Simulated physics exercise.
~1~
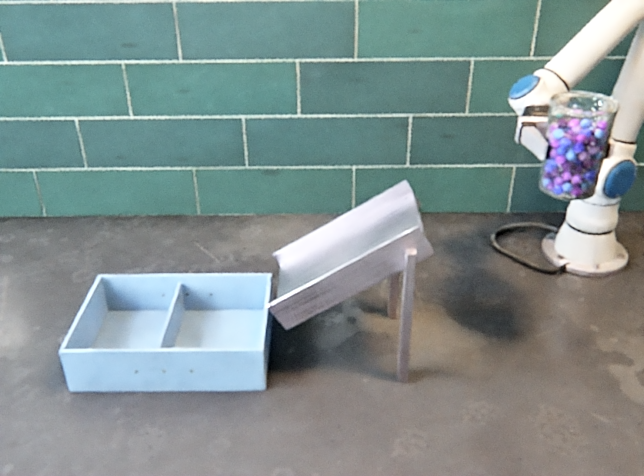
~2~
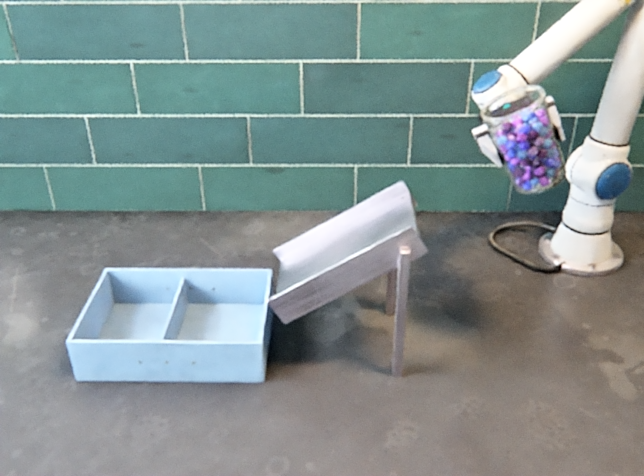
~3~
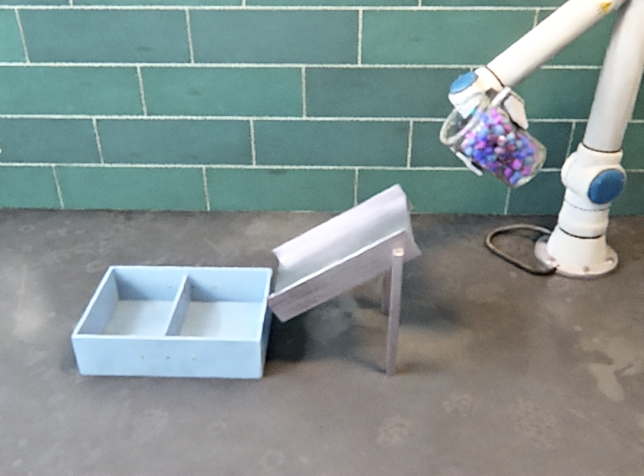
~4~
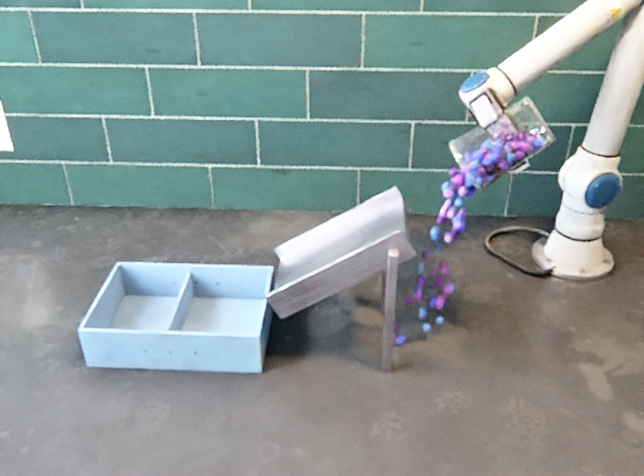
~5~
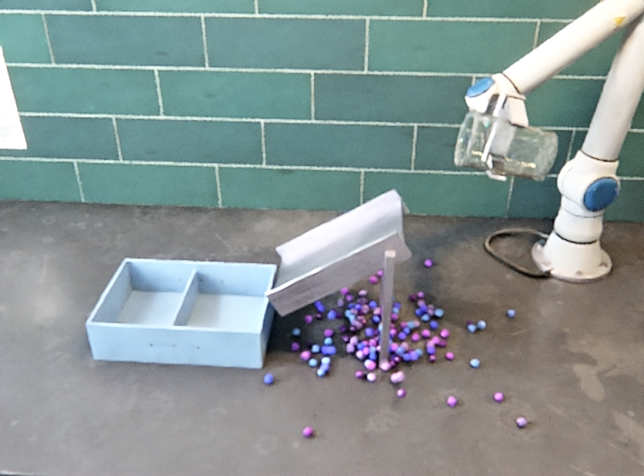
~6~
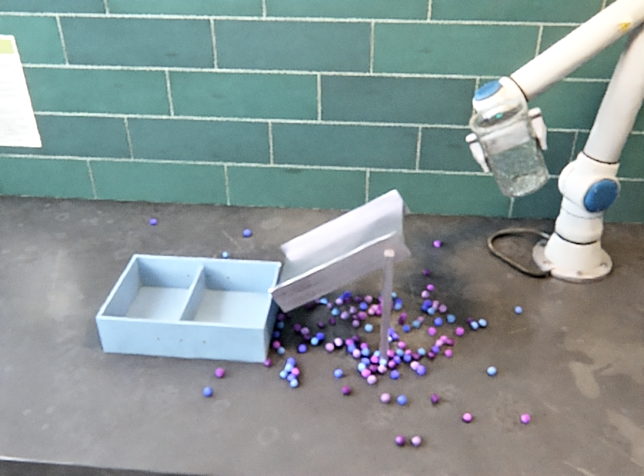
A white robot arm with blue joint caps holds a clear tumbler full of small round blue, purple and pink sweets at the right of a dark grey table top, seen from the side against green tiles. To the left, a sloping pale grey chute on legs leads down to a light blue box split in two. The arm swings the tumbler left, tips it over, and the sweets pour down just short of the chute's raised end. They scatter around its legs and across the table, while the arm turns the emptied tumbler back partway. The box stays empty.
